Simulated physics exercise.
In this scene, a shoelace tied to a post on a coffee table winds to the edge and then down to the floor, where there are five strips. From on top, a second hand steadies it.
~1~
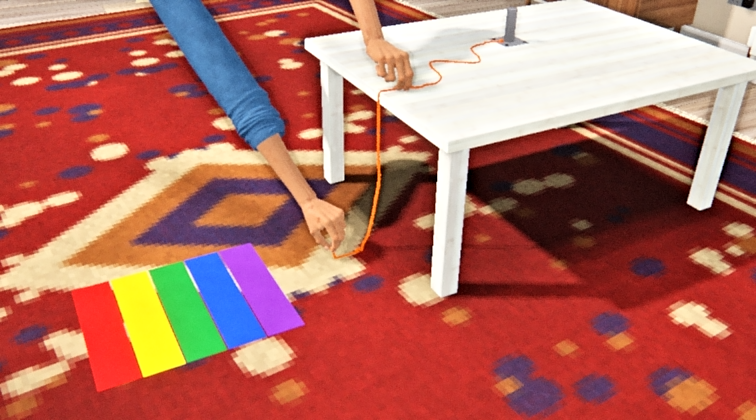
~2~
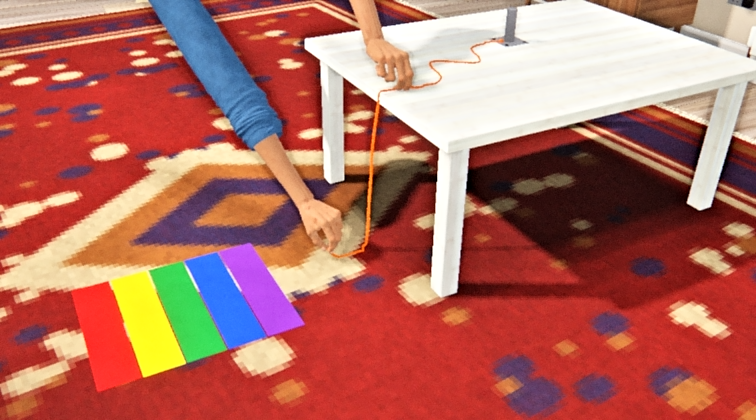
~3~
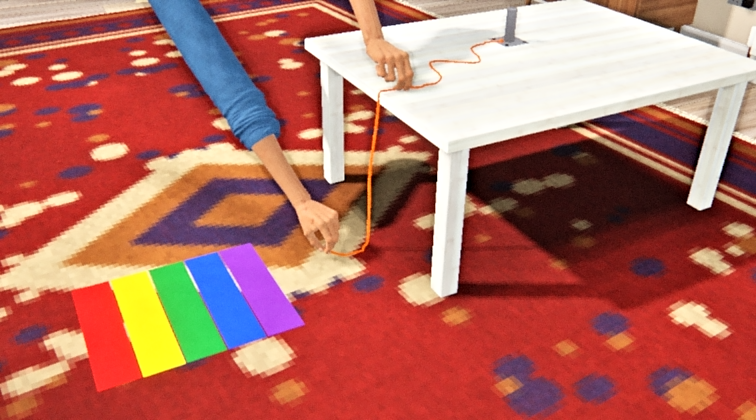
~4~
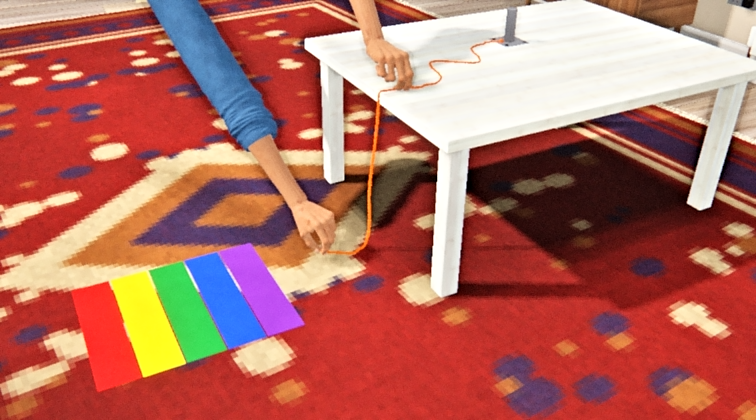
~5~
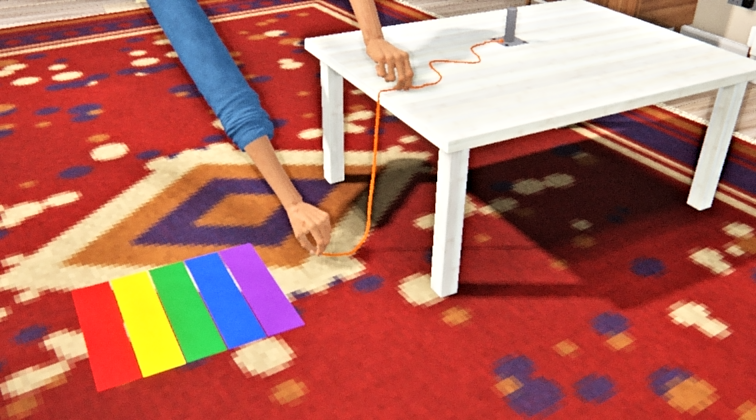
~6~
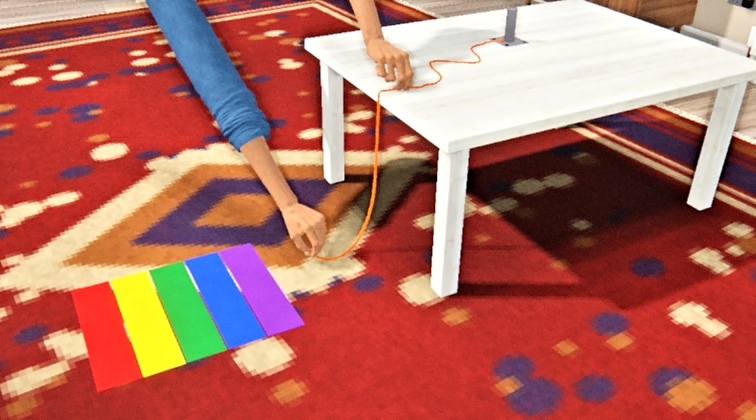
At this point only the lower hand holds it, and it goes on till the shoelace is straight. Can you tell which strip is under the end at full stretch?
Yes, the yellow one.
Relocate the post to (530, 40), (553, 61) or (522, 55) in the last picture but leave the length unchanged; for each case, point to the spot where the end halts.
Around (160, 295), then (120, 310), then (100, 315).
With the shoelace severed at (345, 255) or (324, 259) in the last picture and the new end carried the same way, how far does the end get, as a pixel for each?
Roughly at (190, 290) the first time and at (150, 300) the second.
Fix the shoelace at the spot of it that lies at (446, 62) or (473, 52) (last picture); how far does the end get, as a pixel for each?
Estimates in sequence: (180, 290) then (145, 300).
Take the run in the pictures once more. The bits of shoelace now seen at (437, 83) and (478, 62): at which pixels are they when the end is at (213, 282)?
Approx. (373, 95); approx. (449, 62).
Soon after, end near (213, 282); over blue.
Then, end near (163, 296); over green.
At full stretch, end near (132, 305); over yellow. The yellow one.
